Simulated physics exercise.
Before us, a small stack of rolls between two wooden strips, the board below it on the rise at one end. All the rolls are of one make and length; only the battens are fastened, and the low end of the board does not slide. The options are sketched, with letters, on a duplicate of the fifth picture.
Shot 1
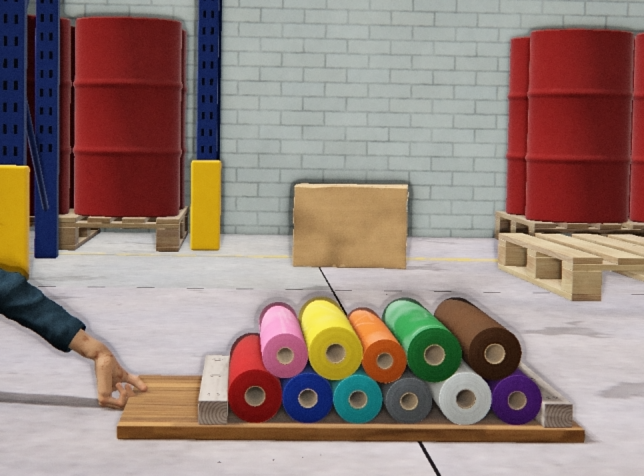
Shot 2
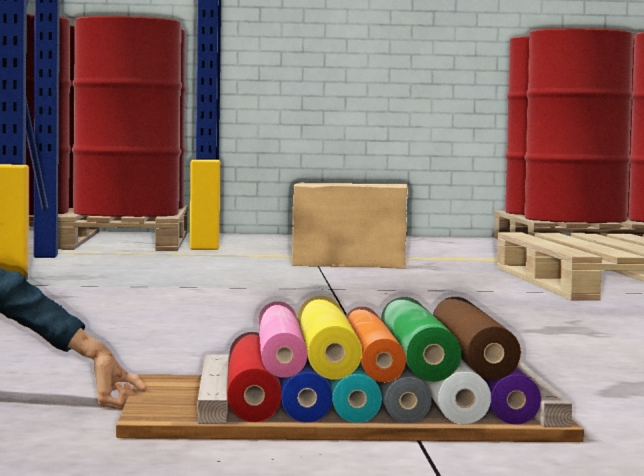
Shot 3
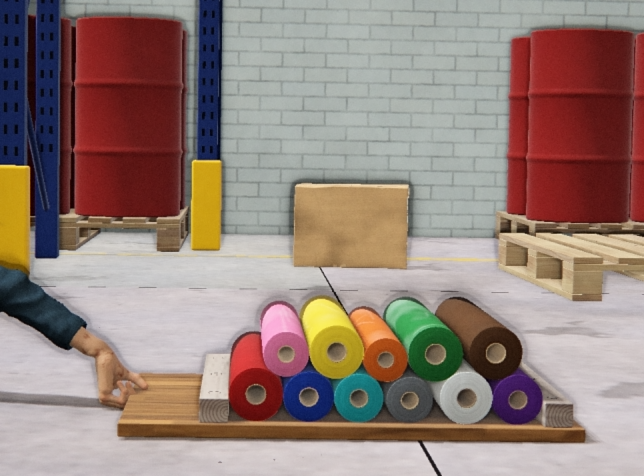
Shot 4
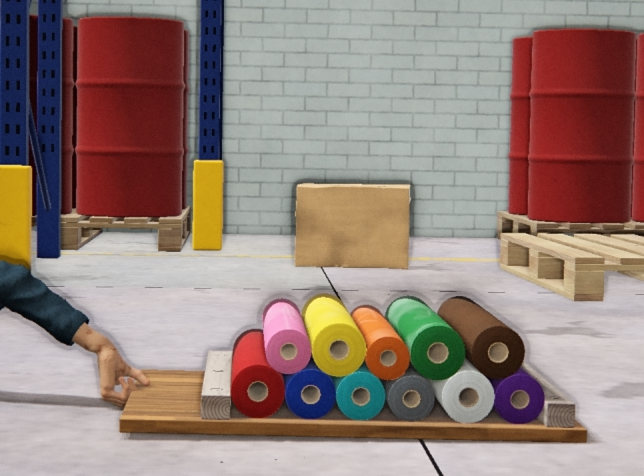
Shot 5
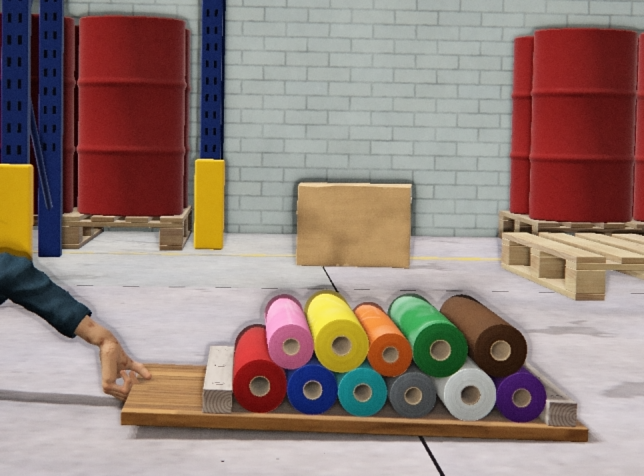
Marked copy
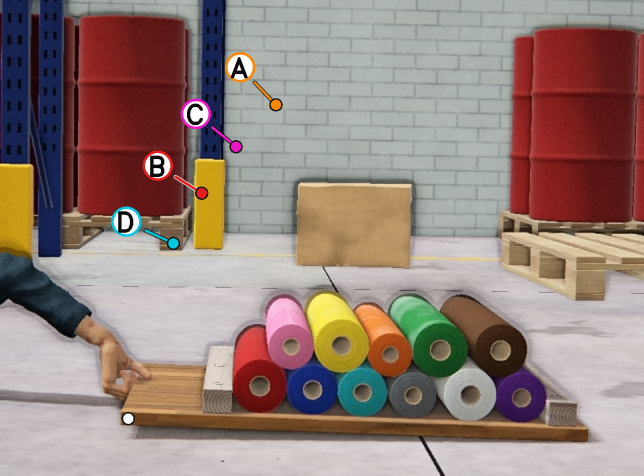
A two-row stack of coloured rolls, with pink, yellow, orange, green and brown above red, blue, teal, grey, white and purple, lies between pale wooden strips on a brown board, seen end-on. Behind it in the warehouse are red drums, pallets, blue posts and a cardboard-coloured panel against a brick wall. A hand at the board's left end raises it very slightly, the rolls keeping their arrangement, while the view barely shifts.
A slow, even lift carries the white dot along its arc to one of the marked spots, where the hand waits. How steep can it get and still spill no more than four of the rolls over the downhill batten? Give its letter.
The last mark within the limit is D.
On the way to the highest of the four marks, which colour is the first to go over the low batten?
First is the brown one.
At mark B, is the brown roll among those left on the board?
The brown roll: No.
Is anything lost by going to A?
At A: Yes.
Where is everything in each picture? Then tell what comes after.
In the first frame, white roll (466, 399); green roll (434, 355).
In the second frame, green roll (433, 354); orange roll (384, 360).
In the third frame, board (343, 393); red roll (256, 394); blue roll (309, 397); grey roll (410, 400).
In the fourth frame, board (345, 392); red roll (258, 391); blue roll (310, 394).
In the fifth frame, board (346, 388); red roll (260, 386); blue roll (312, 390).
On the copy, A at (276, 105); B at (202, 193); C at (236, 147); D at (173, 243); the white dot at (128, 419).
On D. First, board at 15°.
Then, board at 24°.
Finally, board at 24°, one over the low batten (brown).
By contrast, A five over the low batten; B five over the low batten; C five over the low batten.
